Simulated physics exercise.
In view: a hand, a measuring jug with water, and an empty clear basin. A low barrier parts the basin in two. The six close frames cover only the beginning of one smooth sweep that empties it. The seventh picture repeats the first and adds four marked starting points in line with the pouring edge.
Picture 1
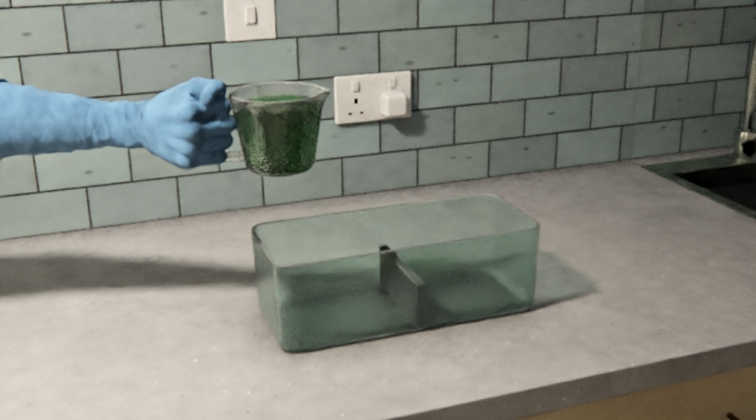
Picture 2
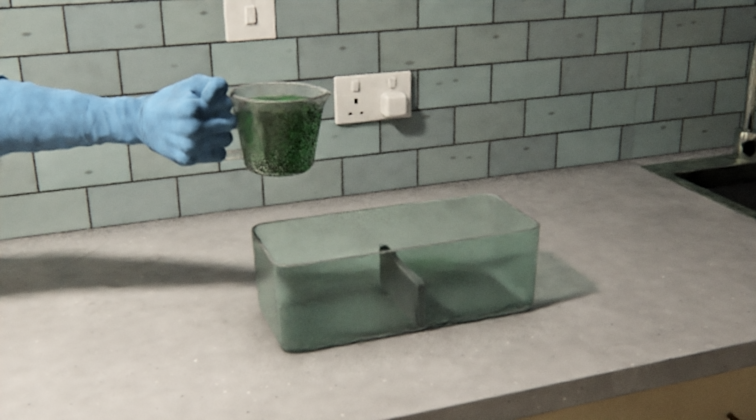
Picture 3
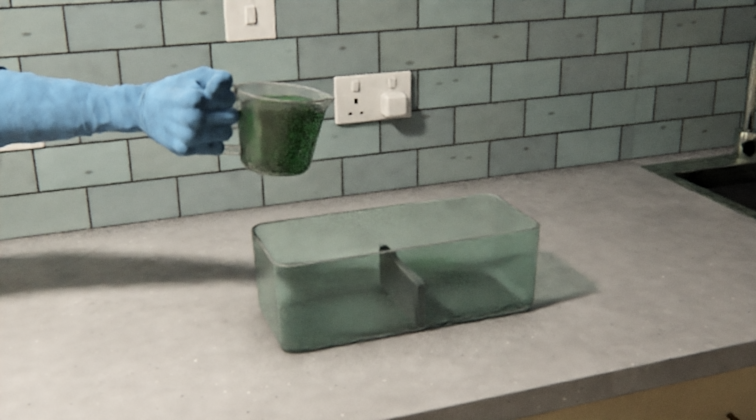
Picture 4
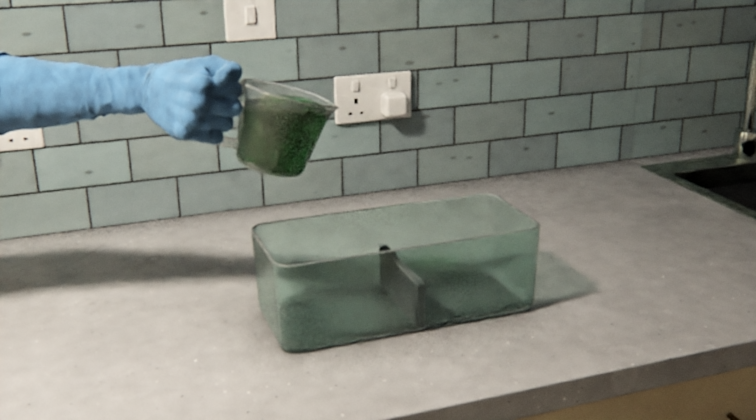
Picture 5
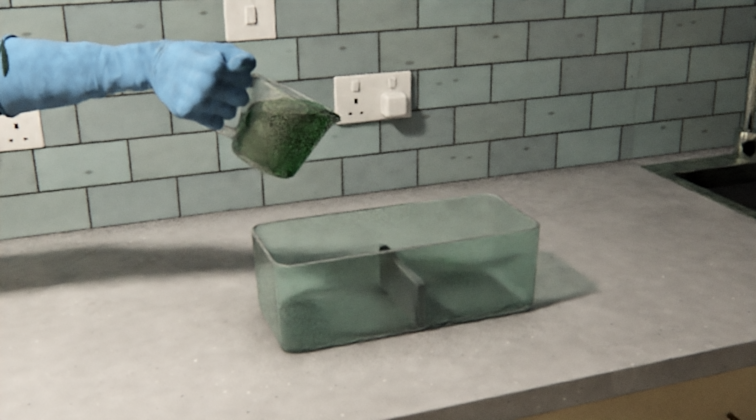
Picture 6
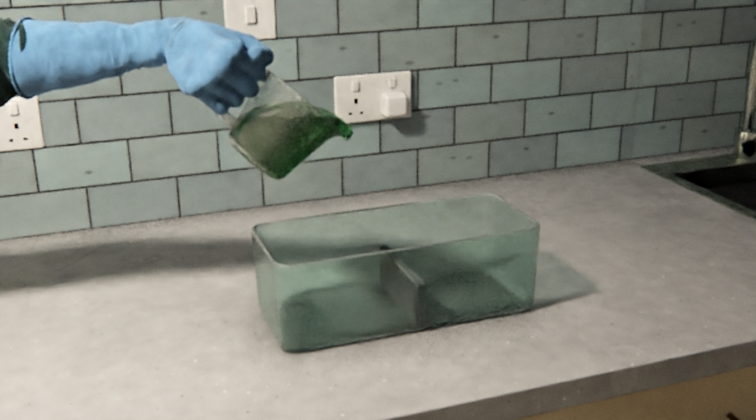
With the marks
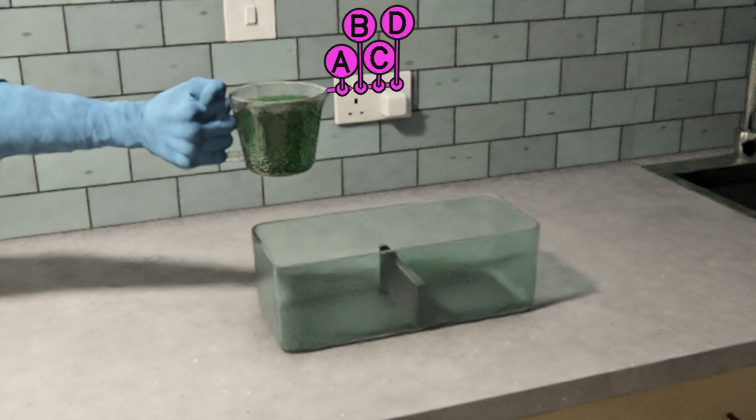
On a kitchen counter, a blue-gloved hand tilts a jug of green liquid rightward above a clear basin.
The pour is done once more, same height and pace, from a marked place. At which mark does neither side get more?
B beats the others.
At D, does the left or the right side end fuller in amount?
The right one.
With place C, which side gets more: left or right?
More ends on the right.
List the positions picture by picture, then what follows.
Upright, lip at (328, 90); basin from (279, 351) to (531, 305); top of the wall at (401, 264); nothing has left yet.
Tipped about 2°, lip at (329, 92); nothing has left yet.
Tipped about 8°, lip at (332, 97); nothing has left yet.
Tipped about 17°, lip at (336, 106); nothing has left yet.
Tipped about 30°, lip at (339, 119); water is over the lip, down to (334, 115).
Tipped about 44°, lip at (338, 133); water is over the lip, down to (344, 137).
On the marked copy, A at (342, 89); B at (360, 87); C at (378, 85); D at (396, 84).
Choosing A, about 80 % ends left of the wall and 17 % right of it; 3 % is lost outside.
Choosing B, about 51 % ends left of the wall and 48 % right of it.
Choosing C, about 14 % ends left of the wall and 85 % right of it.
Choosing D, about 3 % ends left of the wall and 96 % right of it.
